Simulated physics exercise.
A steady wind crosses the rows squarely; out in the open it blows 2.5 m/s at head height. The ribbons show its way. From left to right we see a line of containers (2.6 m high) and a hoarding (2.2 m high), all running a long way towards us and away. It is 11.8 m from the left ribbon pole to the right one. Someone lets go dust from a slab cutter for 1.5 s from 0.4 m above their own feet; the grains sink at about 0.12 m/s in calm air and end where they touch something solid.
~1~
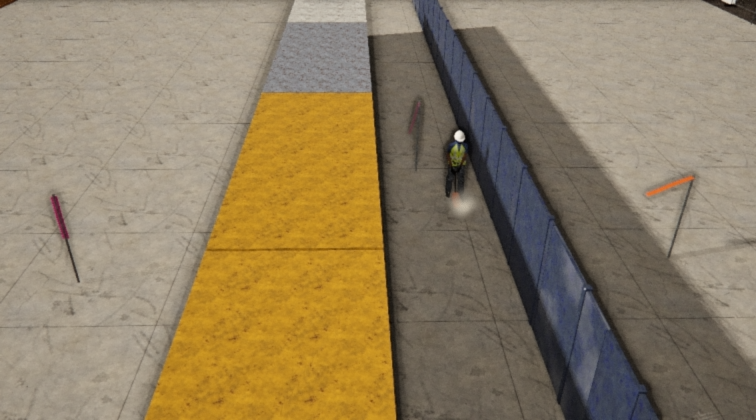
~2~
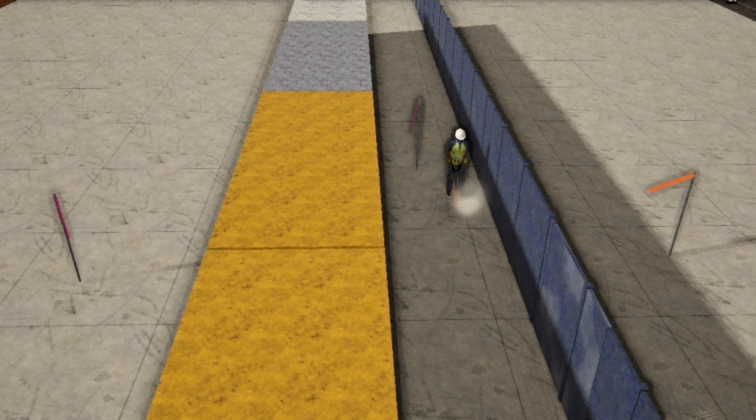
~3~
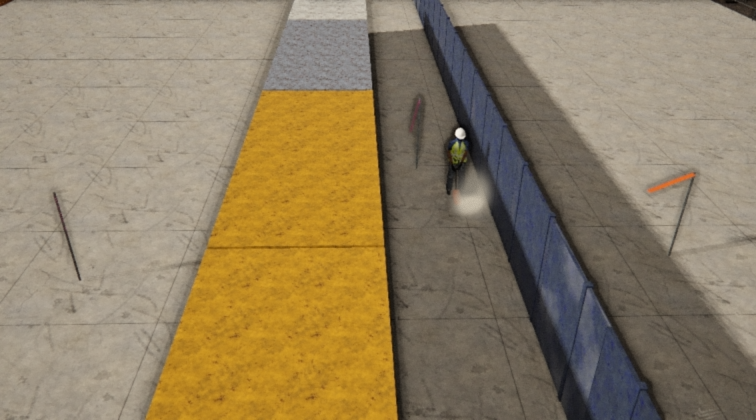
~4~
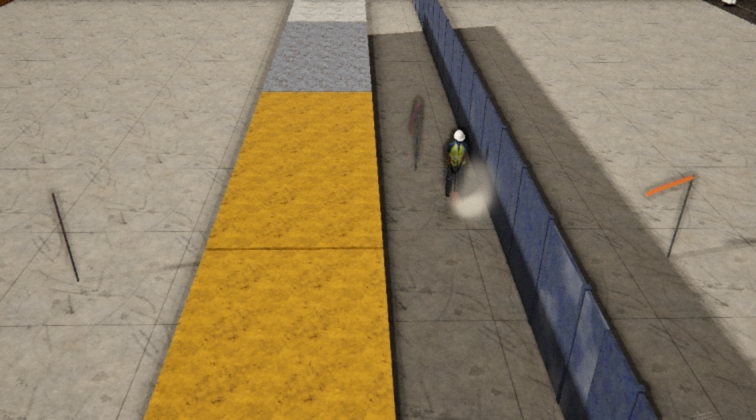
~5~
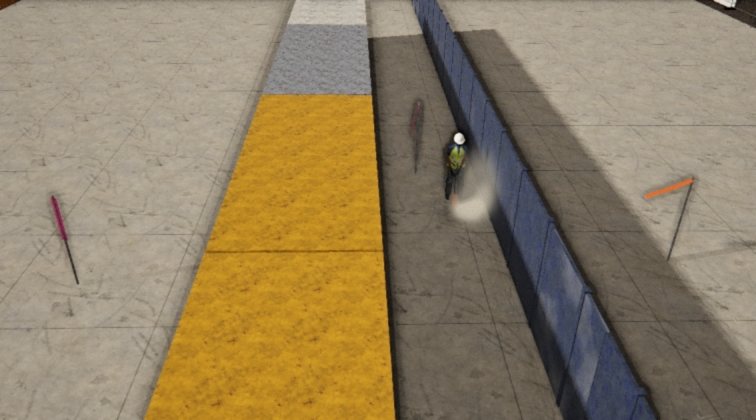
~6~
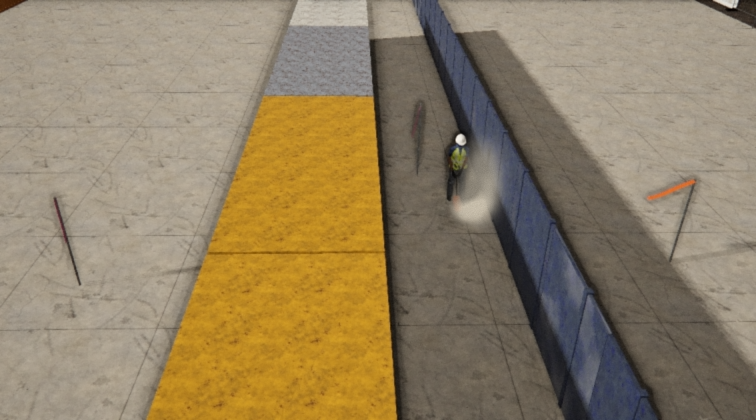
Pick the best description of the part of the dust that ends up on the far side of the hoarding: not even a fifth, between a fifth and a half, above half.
It is less than a fifth that ends up on the far side.
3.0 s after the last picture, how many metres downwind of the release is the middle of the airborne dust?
About 1.5 m.
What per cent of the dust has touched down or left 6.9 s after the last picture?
About 50 %.
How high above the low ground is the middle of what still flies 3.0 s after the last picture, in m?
About 2.4 m.
Then, 1.5 s after the last picture, 12 % is no longer flying here, and 0 % is beyond the hoarding; the middle of what still flies is 2.1 m above the low ground, near (481, 139).
Then, 3.0 s after the last picture, 21 % is no longer flying here, and 0 % is beyond the hoarding; the middle of what still flies is 2.4 m above the low ground, near (404, 125).
Then, 6.9 s after the last picture, 52 % is no longer flying here, and 0 % is beyond the hoarding; the middle of what still flies is 2.2 m above the low ground, near (432, 133).
Then, 19.0 s after the last picture, 83 % is no longer flying here, and 0 % is beyond the hoarding; the middle of what still flies is 1.7 m above the low ground, near (111, 163).
Then, 44.0 s after the last picture, 99 % is no longer flying here, and 0 % is beyond the hoarding.
